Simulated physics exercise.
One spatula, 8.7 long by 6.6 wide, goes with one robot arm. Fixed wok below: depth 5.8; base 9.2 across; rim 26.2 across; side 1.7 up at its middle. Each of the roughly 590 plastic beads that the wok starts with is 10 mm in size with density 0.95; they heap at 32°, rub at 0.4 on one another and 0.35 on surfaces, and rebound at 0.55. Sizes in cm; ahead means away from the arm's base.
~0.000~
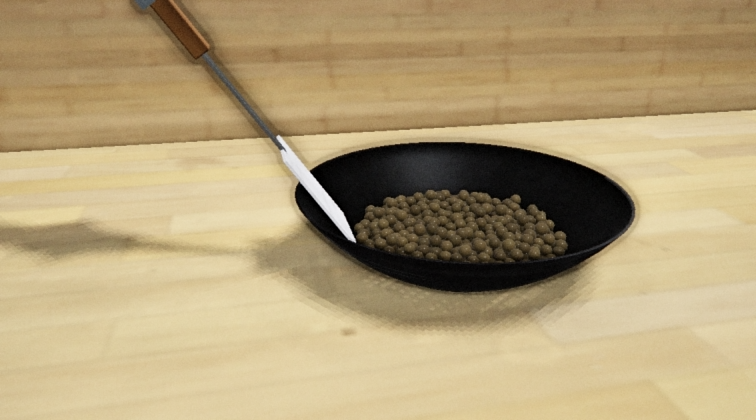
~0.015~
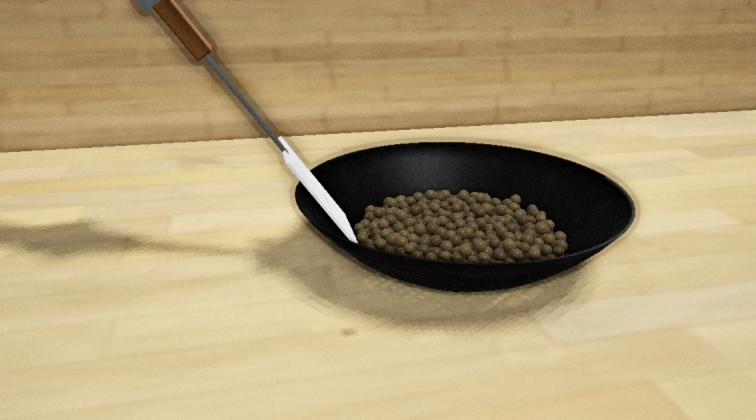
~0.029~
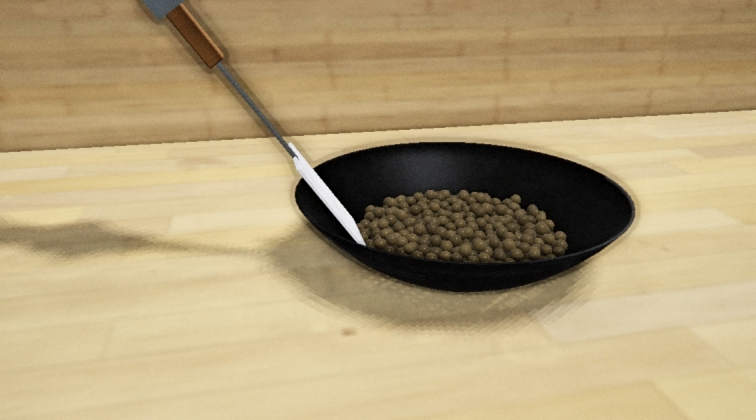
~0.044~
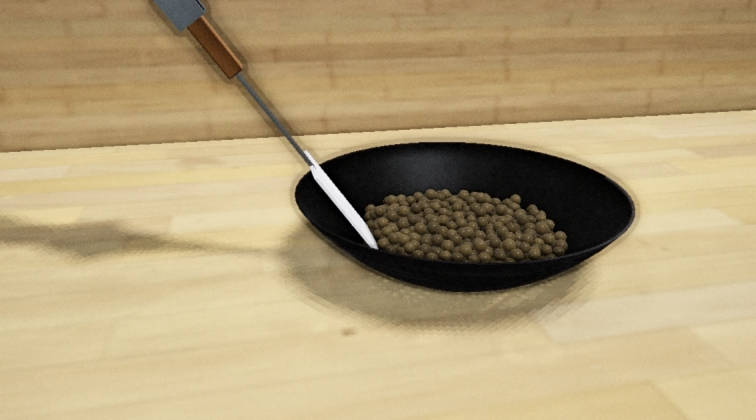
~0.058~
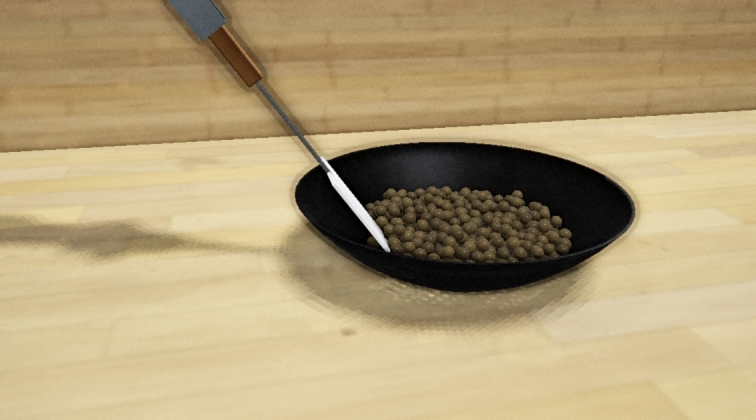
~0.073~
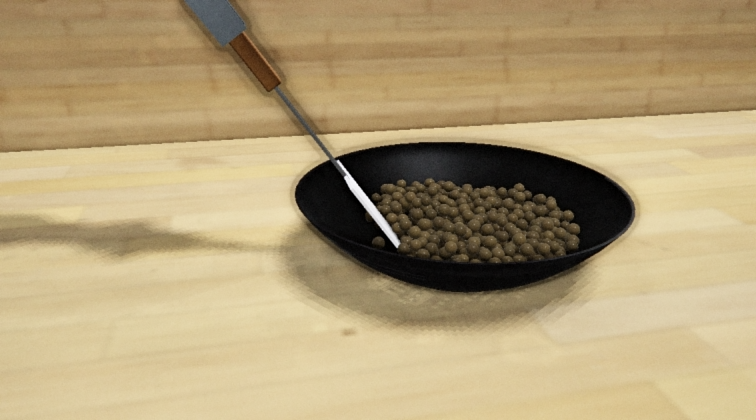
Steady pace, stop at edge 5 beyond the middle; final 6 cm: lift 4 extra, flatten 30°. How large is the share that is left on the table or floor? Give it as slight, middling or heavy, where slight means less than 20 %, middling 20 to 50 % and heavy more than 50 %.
Slight.
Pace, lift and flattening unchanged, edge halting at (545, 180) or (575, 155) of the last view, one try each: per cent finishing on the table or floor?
I'd say roughly 10 per cent, then roughly 30 per cent.
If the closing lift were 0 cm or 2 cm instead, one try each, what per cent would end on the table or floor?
Roughly 0 per cent, then 0 per cent.
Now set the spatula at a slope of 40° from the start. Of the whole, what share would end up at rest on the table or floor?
Some 0 in a hundred.
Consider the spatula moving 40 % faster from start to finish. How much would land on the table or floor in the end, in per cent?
About 10 per cent.
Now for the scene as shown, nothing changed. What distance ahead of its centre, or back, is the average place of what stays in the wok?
It sits near 3.5 centimetres ahead of centre.
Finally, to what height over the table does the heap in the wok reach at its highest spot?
Top of the heap: Roughly 6.0 cm above the table top.
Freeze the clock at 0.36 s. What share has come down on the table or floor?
Some 0 per cent of the load.
By 0.11 s, sloping 54°, highest piece 6 above the table; 592 in the wok.
By 0.14 s, sloping 42°, highest piece 6 above the table; 592 in the wok.
By 0.36 s, sloping 25°, highest piece 8 above the table; 571 in the wok, 8 on the table or floor, 13 on the blade or in flight.
By 1.41 s, sloping 25°, highest piece 5 above the table; 570 in the wok, 22 on the table or floor.
Final count, 570 in the wok, 22 on the table or floor. That is 4 % on the table or floor.
